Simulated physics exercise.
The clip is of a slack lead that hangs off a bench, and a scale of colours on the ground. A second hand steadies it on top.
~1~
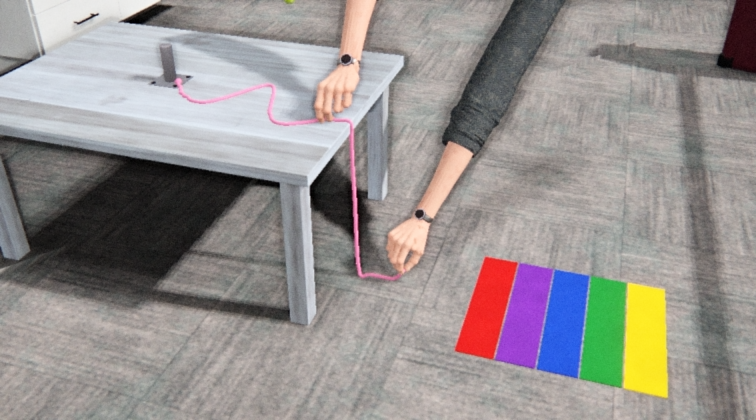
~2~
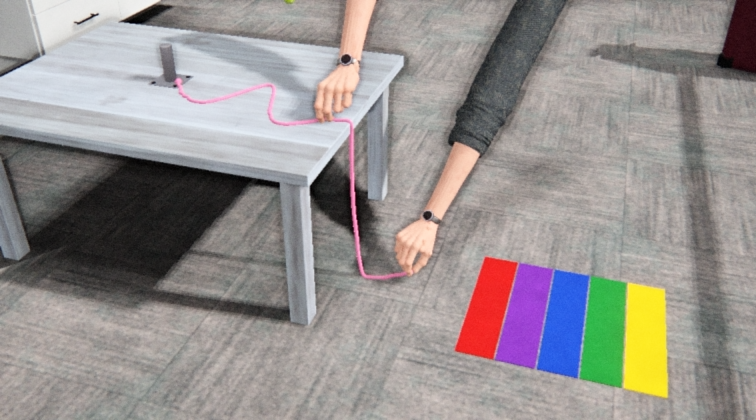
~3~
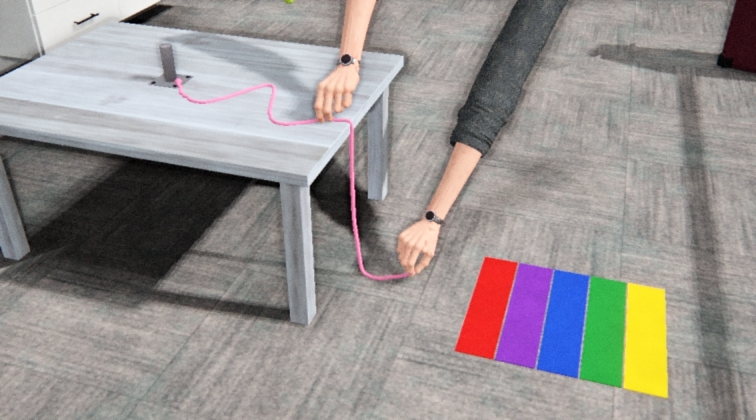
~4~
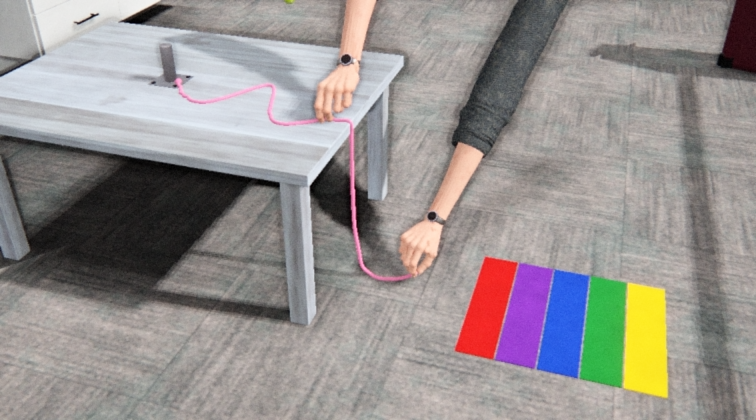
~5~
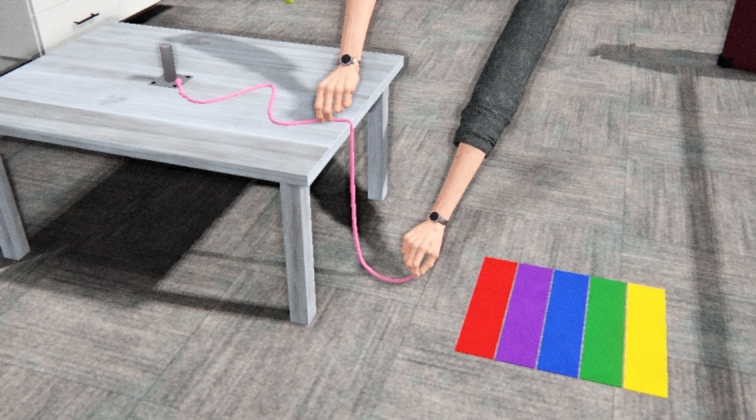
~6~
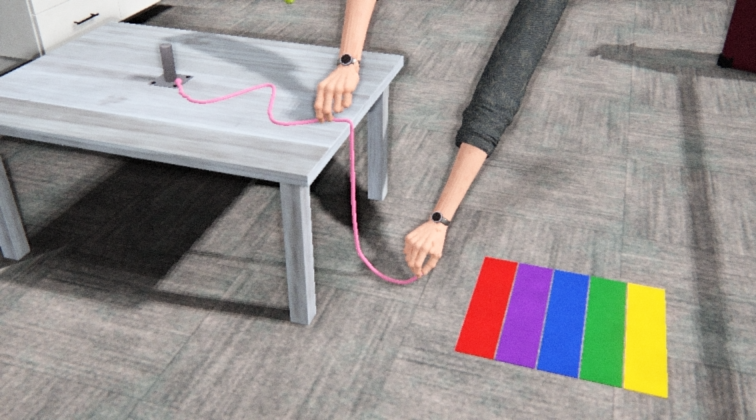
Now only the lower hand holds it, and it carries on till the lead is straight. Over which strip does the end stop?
The yellow one.
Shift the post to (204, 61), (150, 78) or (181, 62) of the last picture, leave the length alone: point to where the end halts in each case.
About (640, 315), (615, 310) and (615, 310).
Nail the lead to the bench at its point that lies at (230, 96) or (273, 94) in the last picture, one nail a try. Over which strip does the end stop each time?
It would be green; blue.
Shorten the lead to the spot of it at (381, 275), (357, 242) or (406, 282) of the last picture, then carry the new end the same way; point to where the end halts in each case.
The places are (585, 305), (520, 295) and (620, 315).
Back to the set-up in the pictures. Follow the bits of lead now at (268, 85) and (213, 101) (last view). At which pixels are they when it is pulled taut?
The first at (301, 104), the second at (246, 93).
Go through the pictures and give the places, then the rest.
The first picture shows end (404, 270); red (479, 335); purple (519, 344); blue (560, 353); green (602, 362); yellow (646, 371).
The second picture shows end (412, 272); lead through (184, 96) (251, 89) (270, 110) (333, 120) (352, 185) (359, 258).
The third picture shows end (414, 272).
The fourth picture shows end (416, 273); lead through (184, 96) (251, 89) (270, 110) (333, 120) (352, 185) (360, 258).
The fifth picture shows end (419, 273).
The sixth picture shows end (421, 273); lead through (184, 96) (251, 89) (270, 110) (333, 120) (353, 186) (363, 257).
Soon after, end near (571, 303); over blue.
After that, end near (618, 312); over green.
At the stop, end near (647, 318); over yellow. It halts on the yellow strip.
